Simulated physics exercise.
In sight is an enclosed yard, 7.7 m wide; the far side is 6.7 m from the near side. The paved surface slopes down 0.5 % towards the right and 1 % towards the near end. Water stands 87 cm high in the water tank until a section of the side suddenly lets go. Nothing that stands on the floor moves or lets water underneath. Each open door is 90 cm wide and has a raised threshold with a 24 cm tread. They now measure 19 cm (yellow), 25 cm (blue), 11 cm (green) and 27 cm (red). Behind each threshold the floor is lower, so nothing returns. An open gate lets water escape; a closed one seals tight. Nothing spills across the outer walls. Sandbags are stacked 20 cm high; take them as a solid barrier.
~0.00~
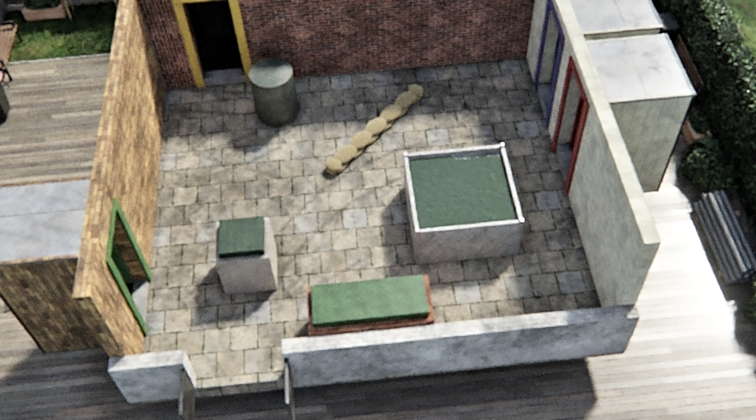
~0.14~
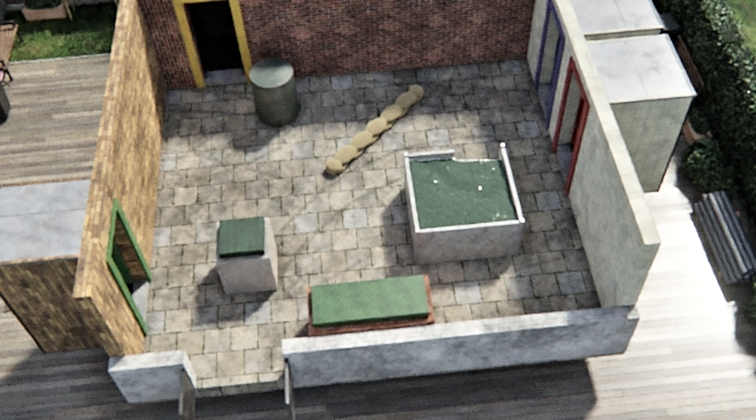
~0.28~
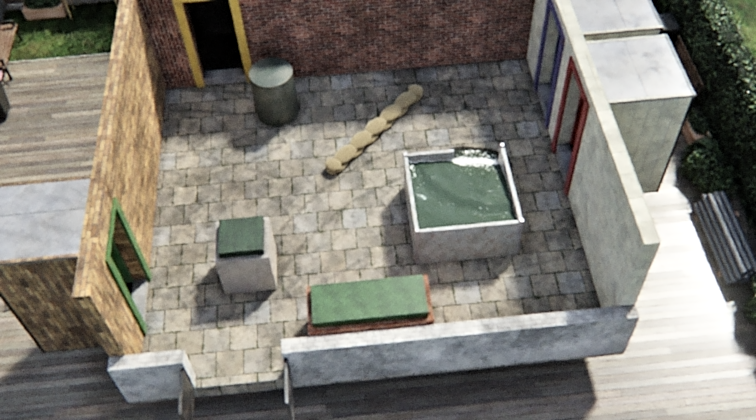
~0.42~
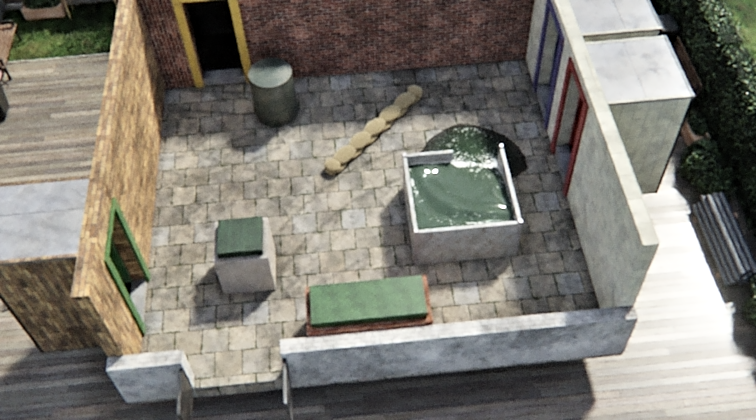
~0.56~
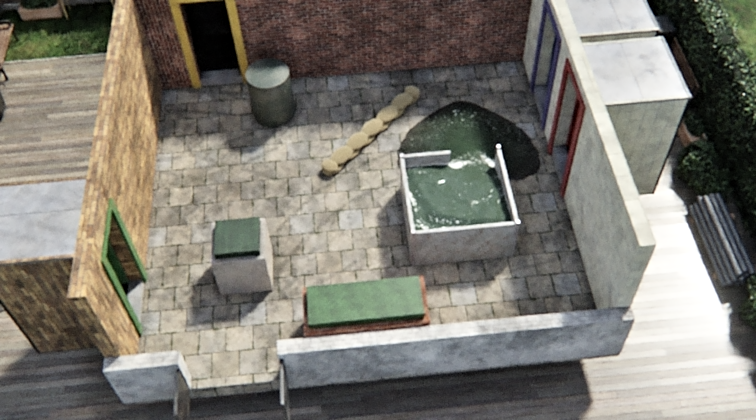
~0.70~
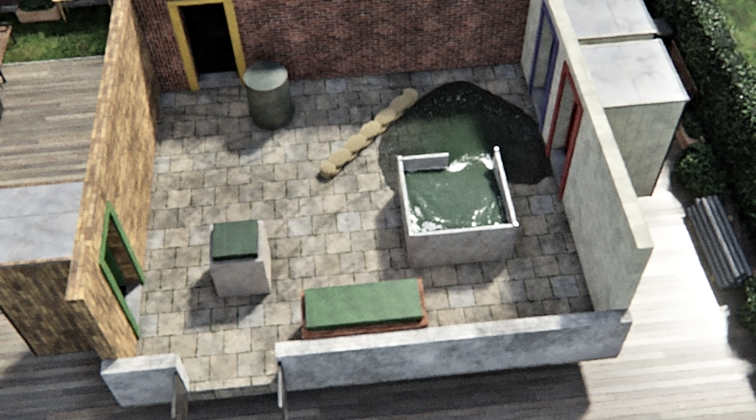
Dark green water sloshed in the square, pale-walled tank as a gap opened on its far side, then poured out and spread in a widening dark pool across the paving behind it.
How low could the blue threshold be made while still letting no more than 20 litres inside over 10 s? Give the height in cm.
It would have to be roughly 21 cm high.
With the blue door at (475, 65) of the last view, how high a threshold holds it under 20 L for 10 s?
About 30 cm.
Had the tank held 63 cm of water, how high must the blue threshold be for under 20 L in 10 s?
About 14.0 cm.
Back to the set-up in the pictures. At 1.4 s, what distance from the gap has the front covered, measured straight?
Some 3.6 m out.
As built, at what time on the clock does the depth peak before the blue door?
Around 3.0 s.
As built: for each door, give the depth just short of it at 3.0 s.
Depths in cm: Yellow 0, blue 26, green 0, red 3.
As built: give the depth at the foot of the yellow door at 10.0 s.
Roughly 2.0 cm deep.
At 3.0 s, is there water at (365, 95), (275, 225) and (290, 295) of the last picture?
In turn: Wet, dry, not reached.
After 1.4 s water covers 20 % of the floor, deepest (50 cm) near (515, 63); 25 cm at the blue door, 0 litres in over its 25 cm threshold.
After 3.0 s water covers 30 % of the floor, deepest (28 cm) near (496, 121); 26 cm at the blue door, 2 litres in over its 25 cm threshold.
After 10.0 s water covers 95 % of the floor, deepest (13 cm) near (432, 344); 9 cm at the blue door, 5 litres in over its 25 cm threshold.
At the blue door as built, the water arrived by 0.8 s and peaked near 26 cm at 3.0 s.
Run again over the same 10 s with other heights there, 54 litres in over 17.5 cm, 9 litres over 23.5 cm. The limit of 20 litres is kept from about 21 cm up.
